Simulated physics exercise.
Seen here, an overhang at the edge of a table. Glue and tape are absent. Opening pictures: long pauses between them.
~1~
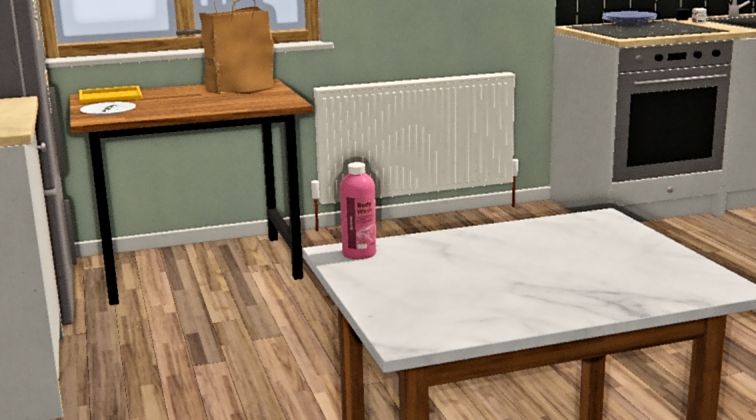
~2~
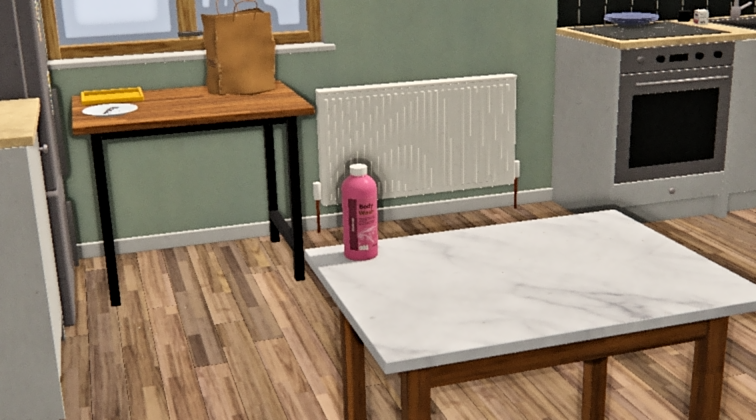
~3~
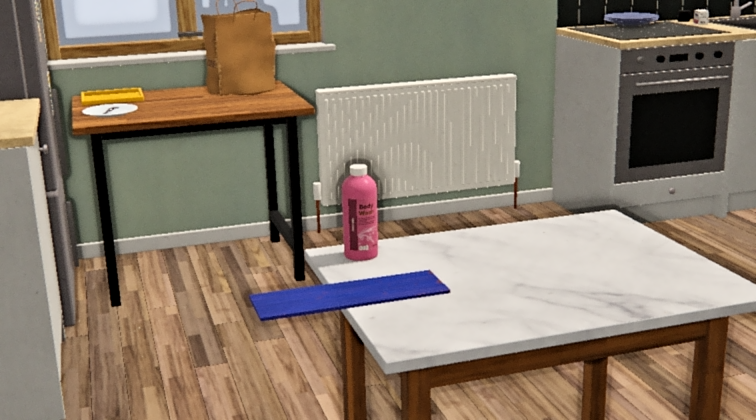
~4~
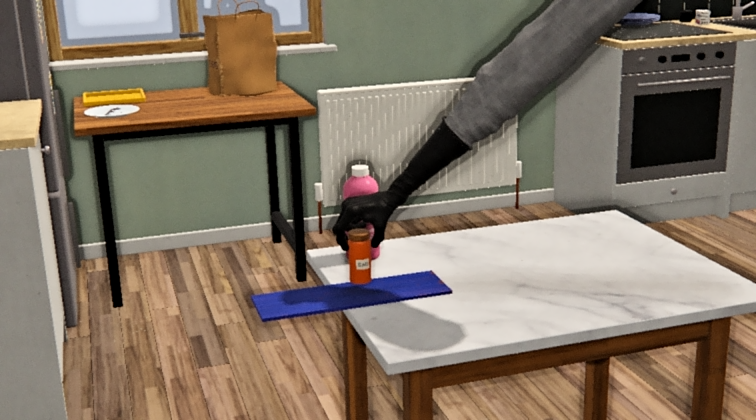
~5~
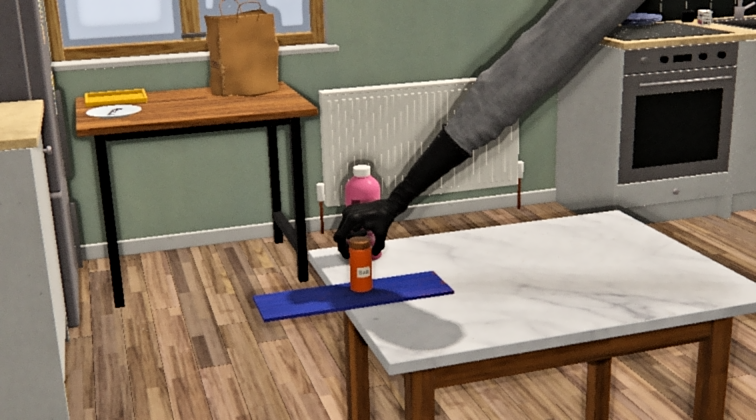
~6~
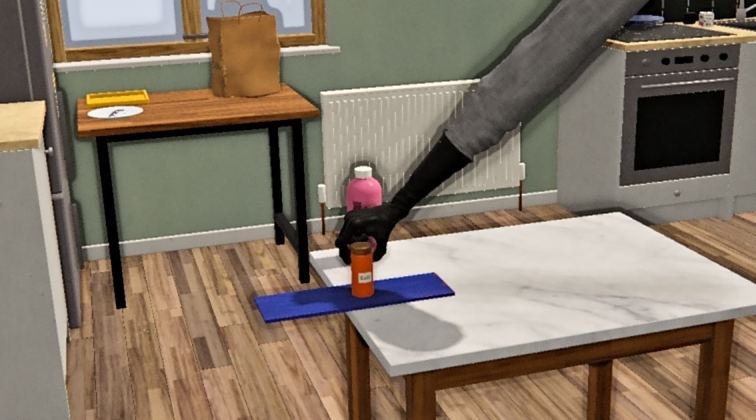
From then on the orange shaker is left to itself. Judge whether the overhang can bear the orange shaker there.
The overhang works.
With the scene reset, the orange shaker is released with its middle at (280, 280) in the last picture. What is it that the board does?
Outcome: Falls.
Then, 0.20 s after the last picture, nothing has stirred.
Then, 0.60 s after the last picture, orange shaker resting near (362, 270).
At rest, all 3 in place. Seen from the same camera at the end, orange shaker near (362, 270). The board stays on the table.
